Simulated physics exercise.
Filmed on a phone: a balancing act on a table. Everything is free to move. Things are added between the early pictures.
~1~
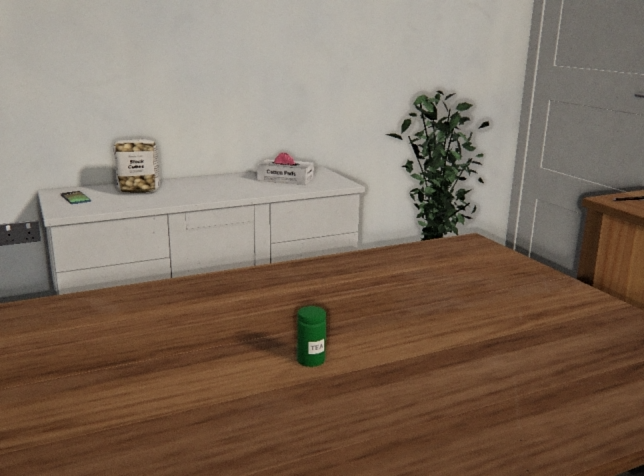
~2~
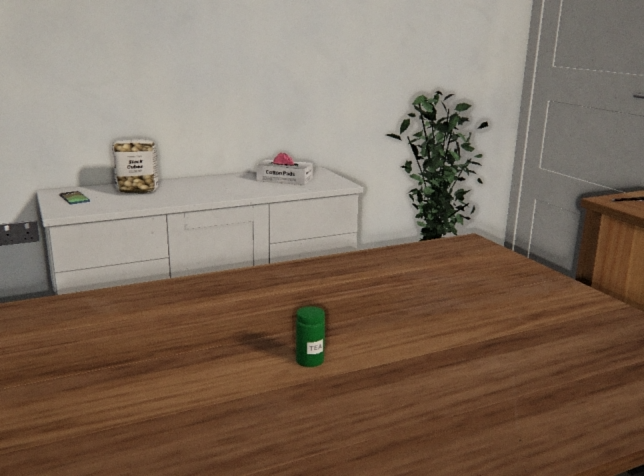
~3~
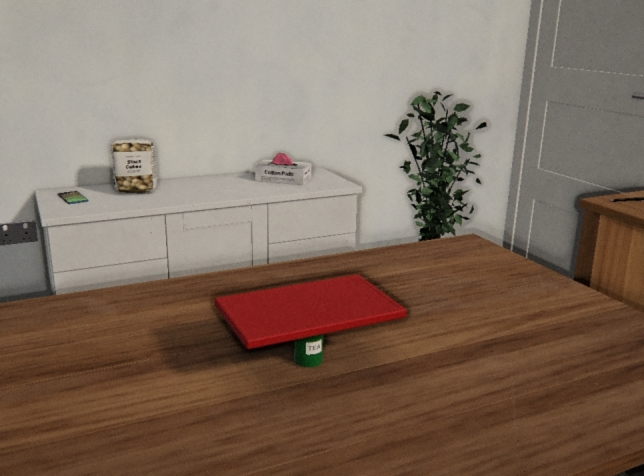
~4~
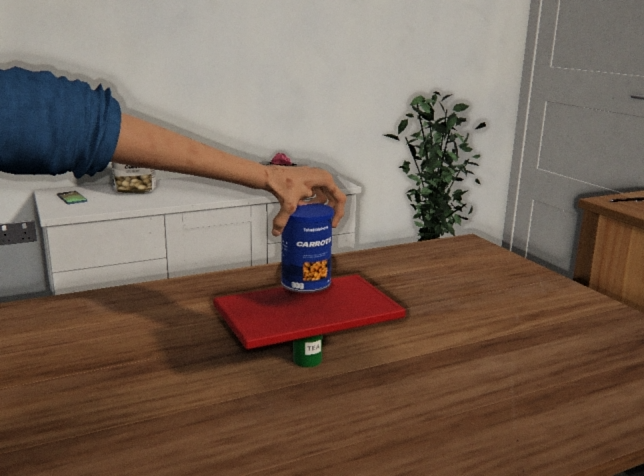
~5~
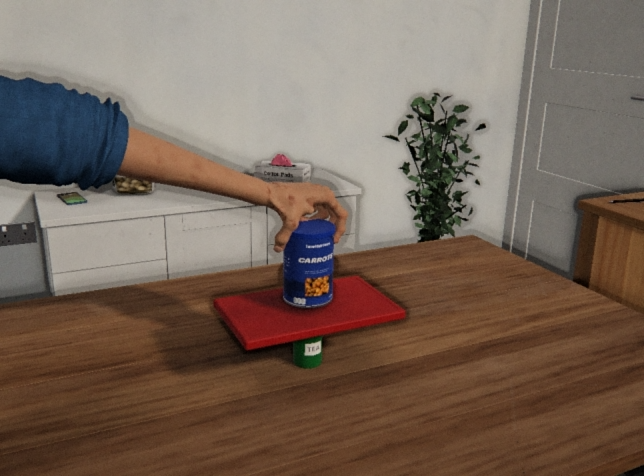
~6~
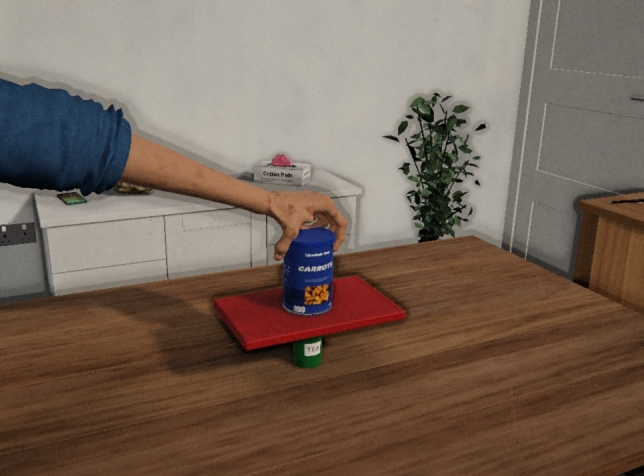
On a wooden table in a room with a white sideboard, a green shaker stands alone before a red board appears on top of it; a hand from the left then lowers a blue tin onto the board and keeps hold.
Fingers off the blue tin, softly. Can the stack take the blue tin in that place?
It holds.
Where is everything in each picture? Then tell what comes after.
In the first frame, the last thing is not in view yet; green shaker (311, 336).
In the second frame, the last thing is not in view yet; green shaker (310, 337).
In the third frame, the last thing is not in view yet.
The fourth frame shows coming down; blue tin (306, 247).
The fifth frame shows coming down; blue tin (309, 262).
The sixth frame shows in place under the hand; blue tin (308, 271).
Then, 0.30 s after the last picture, nothing has stirred.
Then, 0.80 s after the last picture, blue tin resting near (308, 271).
At rest, all 3 in place. Seen from the same camera at the end, blue tin near (308, 271). The stack stays up.
